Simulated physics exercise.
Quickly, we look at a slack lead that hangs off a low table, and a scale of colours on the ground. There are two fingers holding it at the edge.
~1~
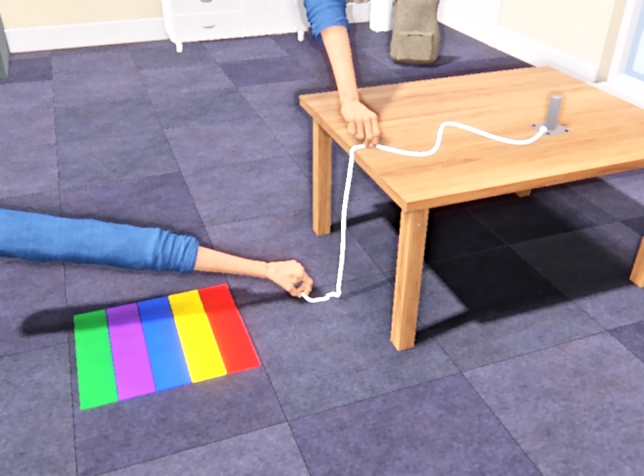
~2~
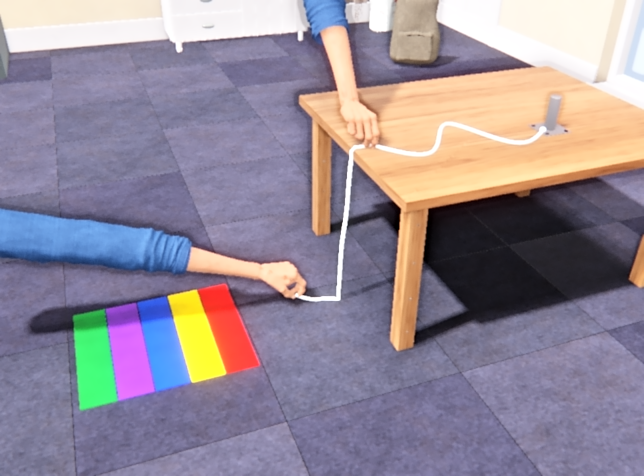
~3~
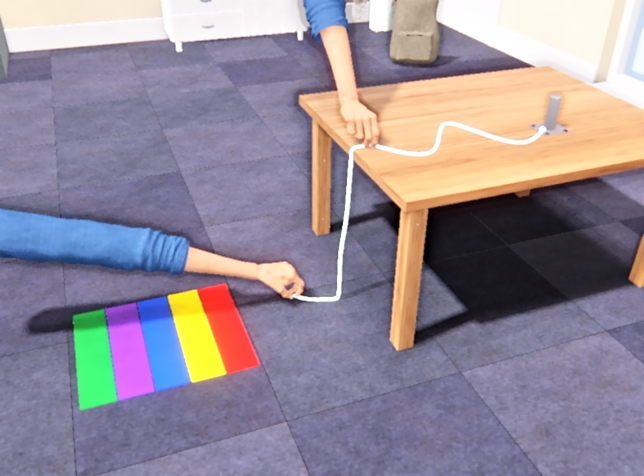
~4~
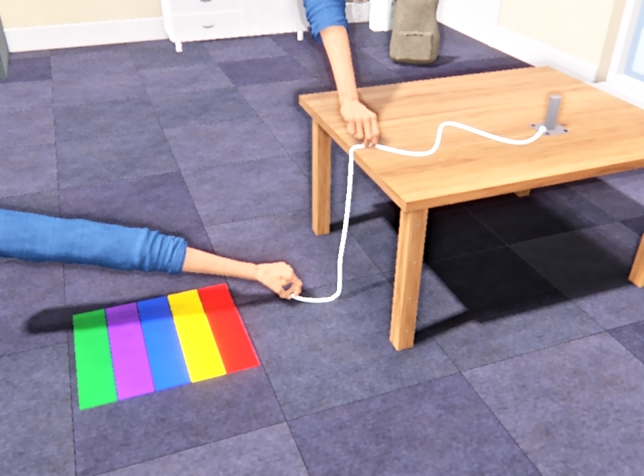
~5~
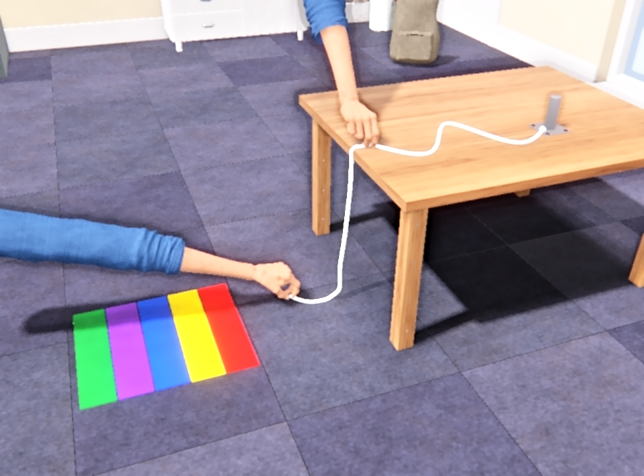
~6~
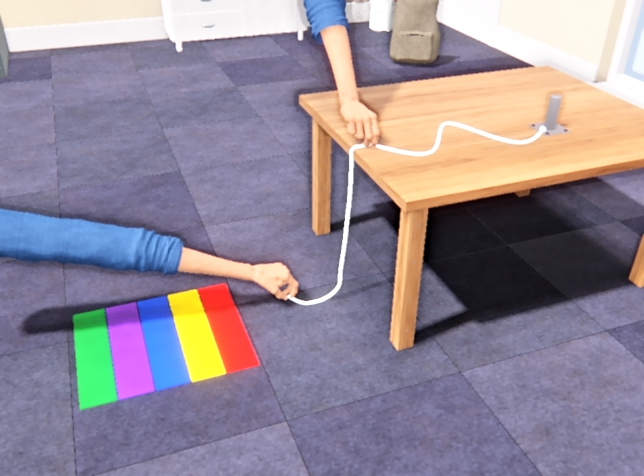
A hand pinched a white cord at the edge of a wooden table while another, low beside a strip of coloured bands, drew the dangling end slightly left, then stayed almost still.
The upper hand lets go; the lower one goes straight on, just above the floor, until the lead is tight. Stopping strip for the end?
Green.
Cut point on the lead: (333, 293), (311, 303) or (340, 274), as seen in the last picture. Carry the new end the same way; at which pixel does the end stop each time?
Try by try: (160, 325), (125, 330) and (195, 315).
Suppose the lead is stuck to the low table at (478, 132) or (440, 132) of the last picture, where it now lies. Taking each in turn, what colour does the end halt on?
Result, first place: Purple; second place: Blue.
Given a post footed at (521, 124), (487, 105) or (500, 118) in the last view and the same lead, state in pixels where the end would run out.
Try by try: (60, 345), (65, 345) and (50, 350).
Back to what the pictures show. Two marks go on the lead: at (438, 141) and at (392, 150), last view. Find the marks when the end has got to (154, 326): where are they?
Well, the first one sits at (376, 146), and the second one sits at (342, 195).
Soon after, end near (154, 326); over blue.
After that, end near (114, 335); over purple.
At the stop, end near (89, 340); over green. The end stops over the green strip.
